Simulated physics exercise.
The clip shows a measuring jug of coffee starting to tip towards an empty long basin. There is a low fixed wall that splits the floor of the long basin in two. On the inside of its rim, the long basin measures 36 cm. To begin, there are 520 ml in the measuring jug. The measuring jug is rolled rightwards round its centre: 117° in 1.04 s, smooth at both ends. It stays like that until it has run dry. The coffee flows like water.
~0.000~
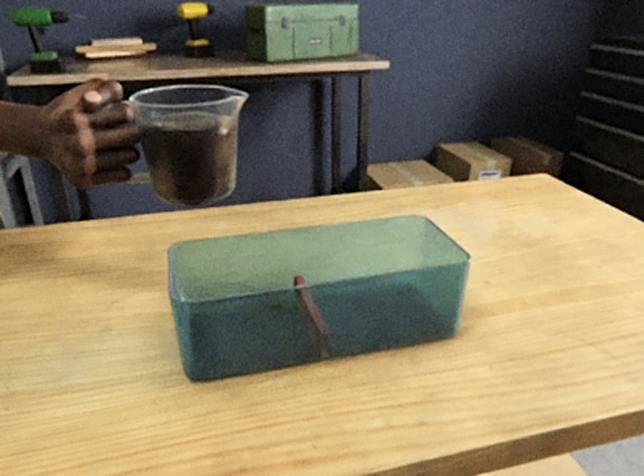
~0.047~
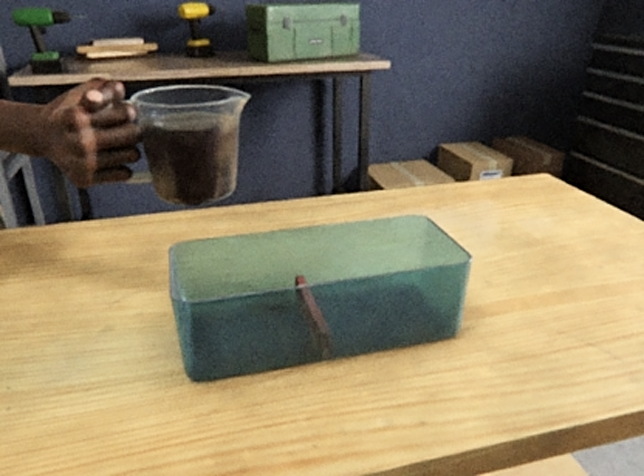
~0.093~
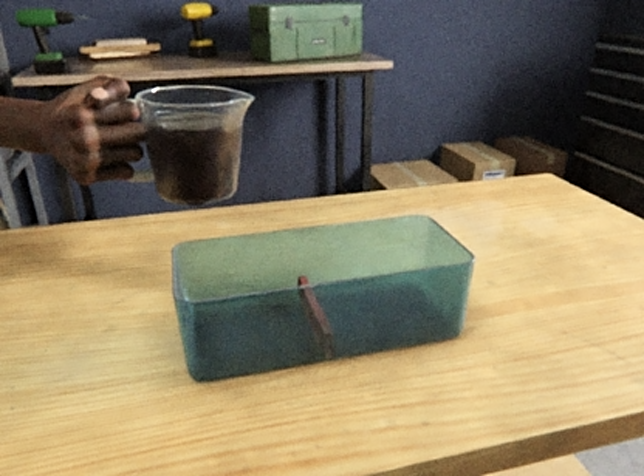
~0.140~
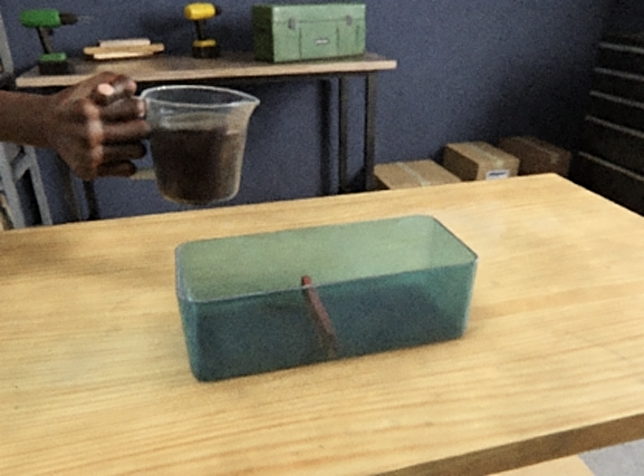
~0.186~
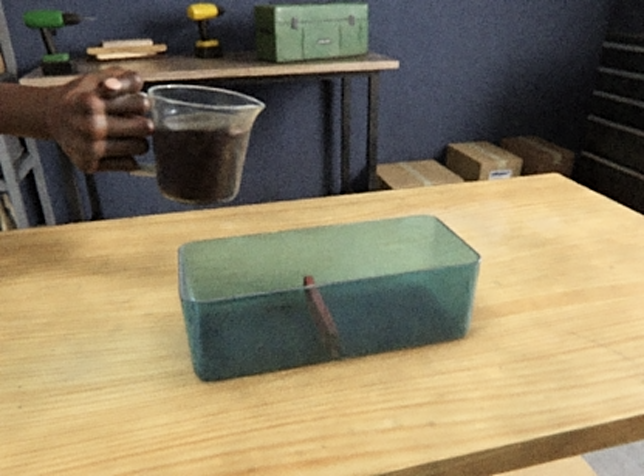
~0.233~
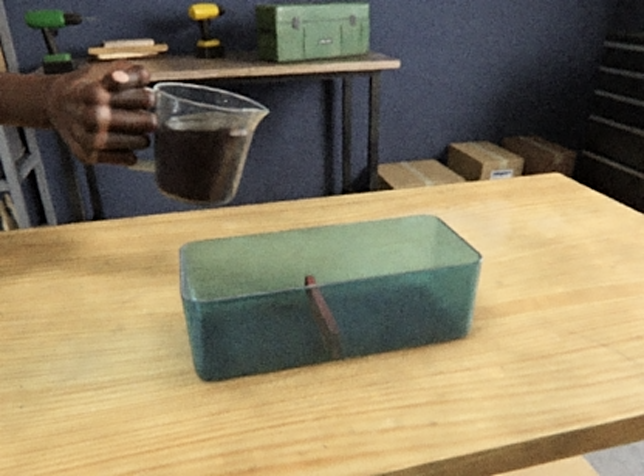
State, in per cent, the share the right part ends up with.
The right part ends up with roughly 48 %.
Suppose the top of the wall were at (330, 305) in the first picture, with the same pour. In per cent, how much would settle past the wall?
In that case, some 10 percent.
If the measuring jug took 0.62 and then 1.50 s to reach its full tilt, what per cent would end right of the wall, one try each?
About 25 %, then about 60 %.
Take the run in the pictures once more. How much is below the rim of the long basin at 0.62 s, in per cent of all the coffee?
Estimate - around 4 in a hundred parts.
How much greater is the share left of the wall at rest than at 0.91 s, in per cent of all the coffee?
About 20 per cent.
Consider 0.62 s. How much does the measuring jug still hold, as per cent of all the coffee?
Still held: Roughly 72 % of the total.
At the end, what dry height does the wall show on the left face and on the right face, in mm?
About 26 mm left, about 28 mm right.
After 0.62 s the tilt is 77° and 73 per cent is still to pour, 1 is left of the wall and 4 right of it.
After 0.91 s the tilt is 113° and 9 per cent is still to pour, 32 is left of the wall and 44 right of it.
After 1.21 s the tilt is 117° and 0 per cent is still to pour, 51 is left of the wall and 47 right of it.
After 1.54 s the tilt is 117° and 0 per cent is still to pour, 51 is left of the wall and 47 right of it.
In the end 51 per cent lies left of the wall, 48 right of it and 1 outside.
